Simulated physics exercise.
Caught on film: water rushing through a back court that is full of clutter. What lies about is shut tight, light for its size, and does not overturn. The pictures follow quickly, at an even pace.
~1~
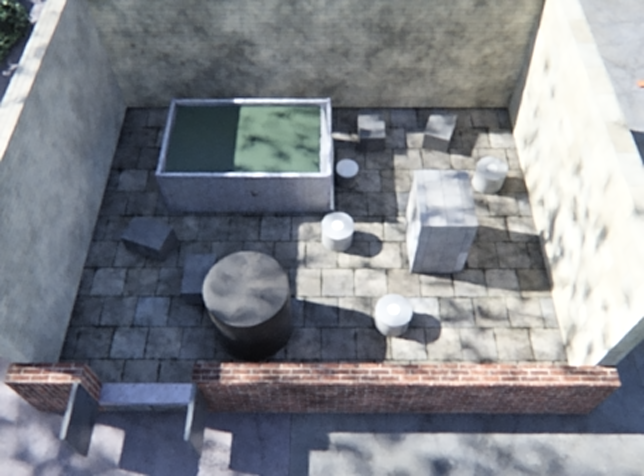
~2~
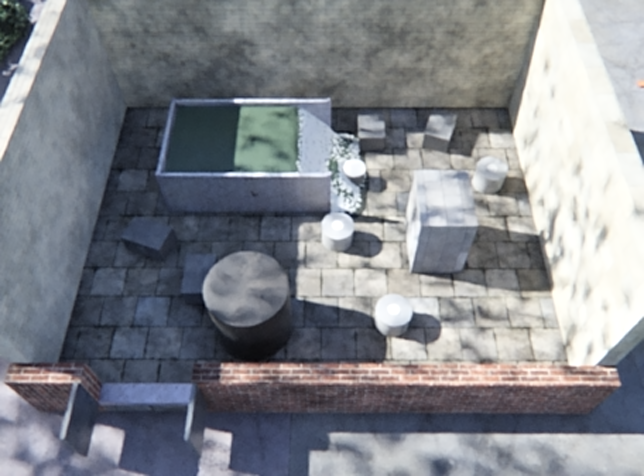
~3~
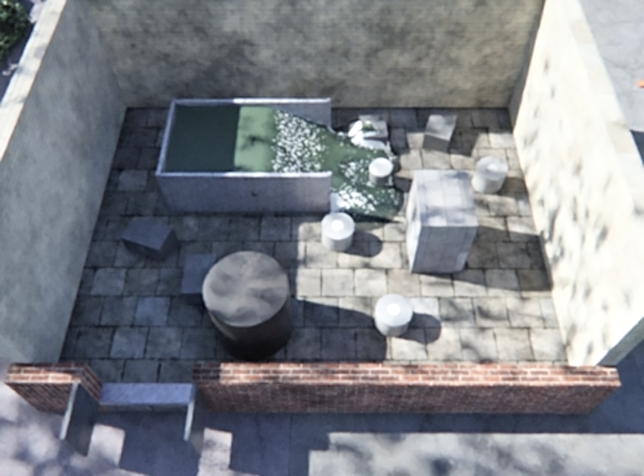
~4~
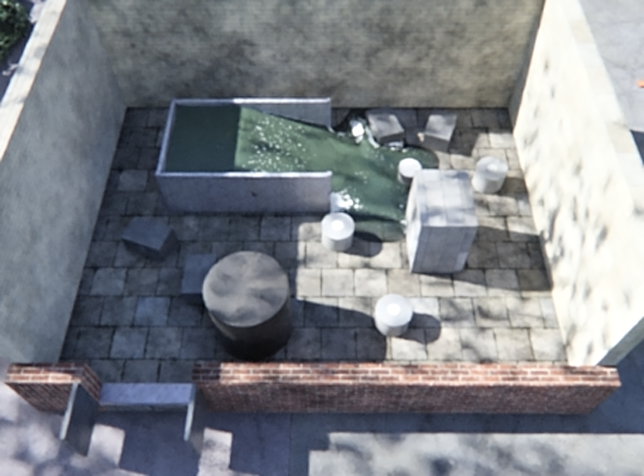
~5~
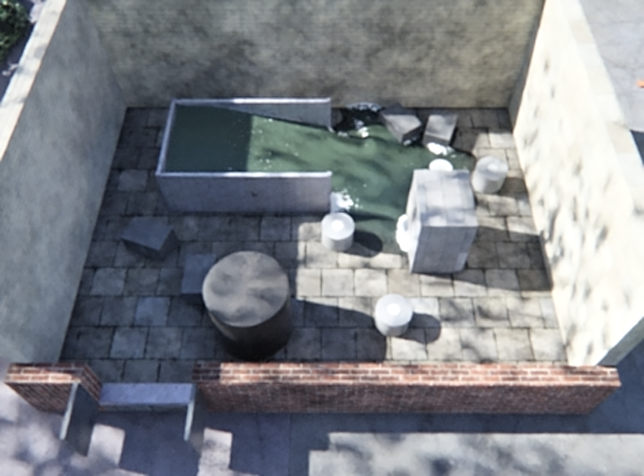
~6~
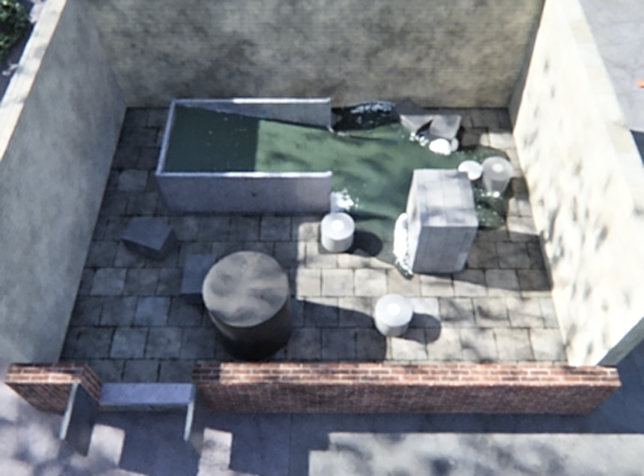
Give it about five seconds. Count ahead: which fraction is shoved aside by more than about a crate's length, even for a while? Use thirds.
Share: Two thirds or more.
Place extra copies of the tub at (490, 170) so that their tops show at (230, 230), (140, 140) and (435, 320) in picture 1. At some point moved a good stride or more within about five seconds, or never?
One after the other: Not that far, under that, pushed that far.
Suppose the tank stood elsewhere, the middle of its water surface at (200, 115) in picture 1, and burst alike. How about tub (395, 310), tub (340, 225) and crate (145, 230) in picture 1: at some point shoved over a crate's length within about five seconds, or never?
As listed: That far or more, swept aside, never so far.
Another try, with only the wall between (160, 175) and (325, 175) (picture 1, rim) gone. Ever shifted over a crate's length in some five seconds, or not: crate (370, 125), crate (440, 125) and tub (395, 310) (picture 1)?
In that order: Under that, under that, shifted that much.
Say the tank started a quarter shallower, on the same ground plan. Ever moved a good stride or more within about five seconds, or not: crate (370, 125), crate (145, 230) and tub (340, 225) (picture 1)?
One after the other: Shifted that much, short of that, not that far.
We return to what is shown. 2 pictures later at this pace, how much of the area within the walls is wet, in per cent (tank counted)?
I make it 35 per cent.
A moment on, 2 of 8 are well off their spots; 2 afloat.
Next, 4 of 8 are well off their spots; 5 afloat.
Later, 4 of 8 are well off their spots; 5 afloat.
In the end, 5 of 8 are well off their spots, and 6 have been at some point; 6 afloat.
